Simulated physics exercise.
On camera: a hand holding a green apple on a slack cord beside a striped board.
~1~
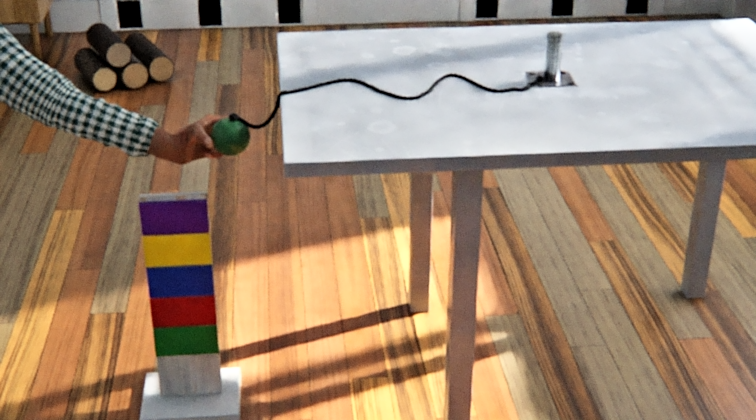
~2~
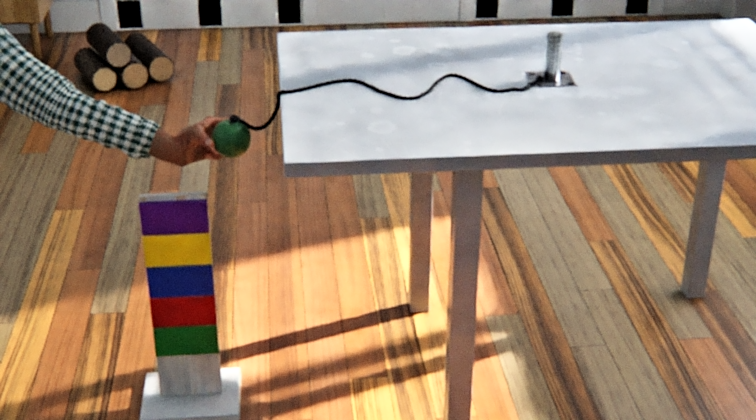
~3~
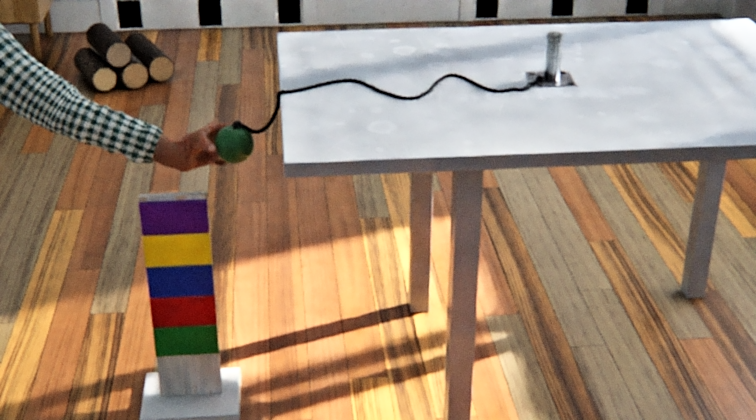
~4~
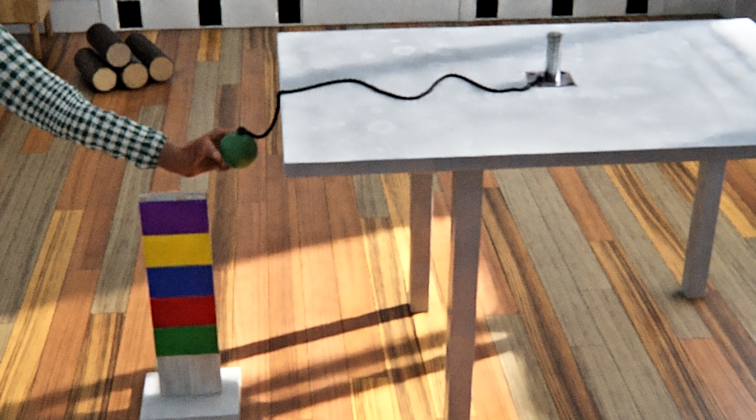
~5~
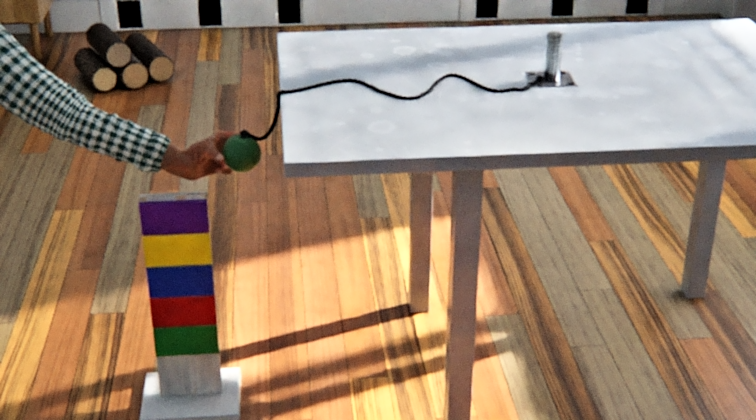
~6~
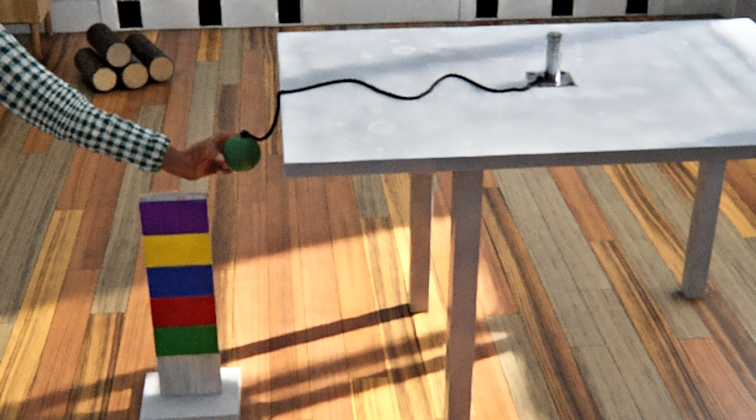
We see a hand holding a green ball-like object, tied to a slack black cord that runs across a white table to a metal post, shift slightly down and right above a striped board, then stay nearly still.
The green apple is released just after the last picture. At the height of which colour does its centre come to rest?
The blue one.
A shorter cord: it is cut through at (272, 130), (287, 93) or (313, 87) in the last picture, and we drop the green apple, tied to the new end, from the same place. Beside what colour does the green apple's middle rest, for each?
It would be yellow; purple; above them all.
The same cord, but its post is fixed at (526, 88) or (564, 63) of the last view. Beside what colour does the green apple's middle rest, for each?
Taking them in turn: Red; yellow.
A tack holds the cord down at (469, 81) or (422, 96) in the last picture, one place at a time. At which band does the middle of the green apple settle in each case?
In that order: Yellow; purple.
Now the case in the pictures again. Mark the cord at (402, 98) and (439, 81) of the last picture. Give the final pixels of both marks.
Near (325, 91) and (393, 88).
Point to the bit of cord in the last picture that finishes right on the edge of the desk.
It lies at about (367, 85).
A little later, apple near (275, 255); level with yellow.
Next, apple near (289, 268); level with blue.
When it is over, apple near (285, 271); level with blue. The cord holds its middle at blue.
